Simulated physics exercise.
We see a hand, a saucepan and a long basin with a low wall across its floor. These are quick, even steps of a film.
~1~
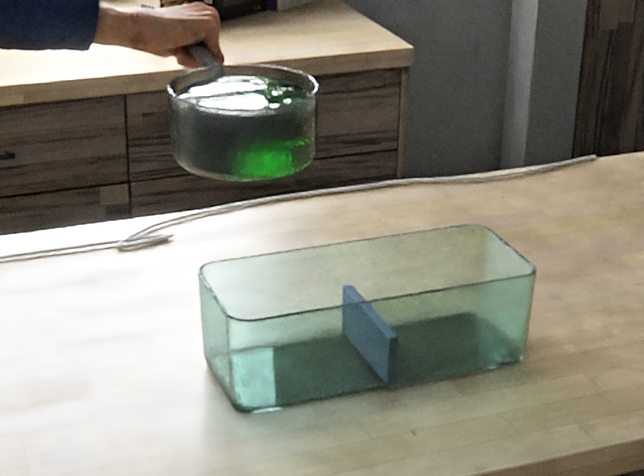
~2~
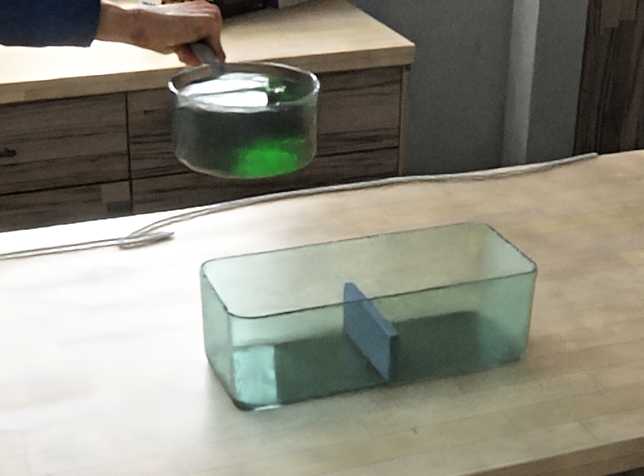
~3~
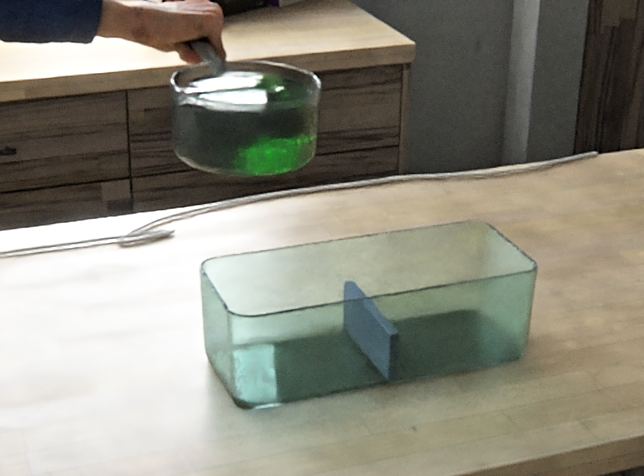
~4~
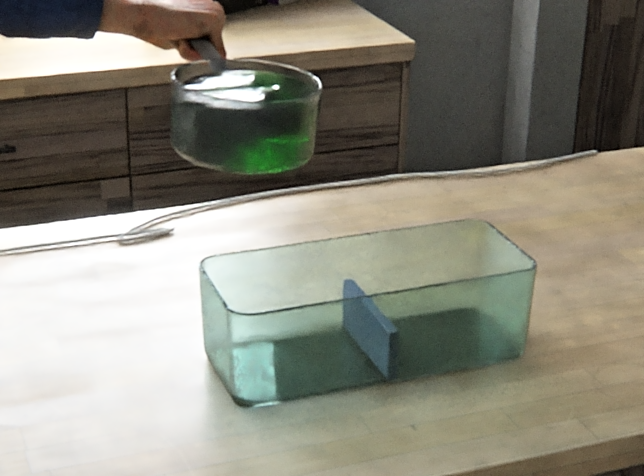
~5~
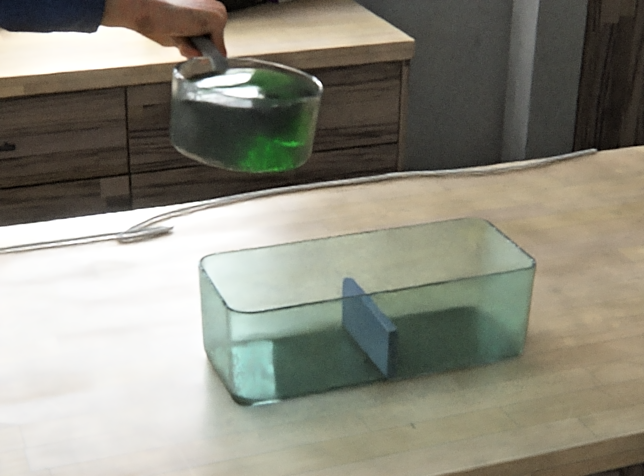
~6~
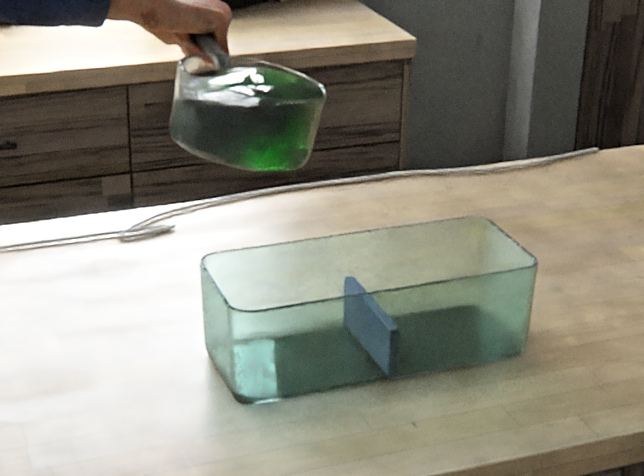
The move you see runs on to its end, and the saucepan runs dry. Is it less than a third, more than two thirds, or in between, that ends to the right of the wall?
It comes to from a third to two thirds.
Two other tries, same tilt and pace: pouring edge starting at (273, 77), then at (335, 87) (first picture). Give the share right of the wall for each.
Roughly 10 per cent, and 70 per cent.
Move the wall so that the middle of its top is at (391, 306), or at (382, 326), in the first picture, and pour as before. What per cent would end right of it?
First some 30, then 50 per cent.
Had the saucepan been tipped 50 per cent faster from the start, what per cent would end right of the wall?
Some 45 per cent.
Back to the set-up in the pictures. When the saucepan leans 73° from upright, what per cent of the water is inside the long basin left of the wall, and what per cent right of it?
Some 5 per cent left and 15 right.
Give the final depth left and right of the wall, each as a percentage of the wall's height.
Some 30 per cent left and 40 right.
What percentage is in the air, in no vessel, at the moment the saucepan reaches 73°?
Close to 40 per cent.
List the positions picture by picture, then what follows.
Tilt 0°; pouring edge (313, 81); surface from (173, 103) to (309, 89); the long basin's rim runs from (213, 295) to (510, 249); the wall's top is at (369, 311), in the first picture.
Tilt 1°; pouring edge (314, 79); surface from (174, 100) to (310, 87), in the second picture.
Tilt 2°; pouring edge (315, 79); surface from (176, 97) to (311, 86), in the third picture.
Tilt 4°; pouring edge (316, 81); surface from (175, 95) to (312, 85), in the fourth picture.
Tilt 8°; pouring edge (317, 83); surface from (176, 94) to (312, 83), in the fifth picture.
Tilt 12°; pouring edge (320, 87); surface from (178, 94) to (317, 82), in the sixth picture.
A moment on, the saucepan is tipped part way and 44 per cent is still to pour, 4 is left of the wall and 13 right of it.
Next, the saucepan is tipped right over and 4 per cent is still to pour, 32 is left of the wall and 56 right of it.
Then the saucepan is tipped right over and 0 per cent is still to pour, 42 is left of the wall and 56 right of it.
Later the saucepan is tipped right over and 0 per cent is still to pour, 42 is left of the wall and 56 right of it.
Finally, 42 per cent lies left of the wall, 56 right of it and 2 outside.
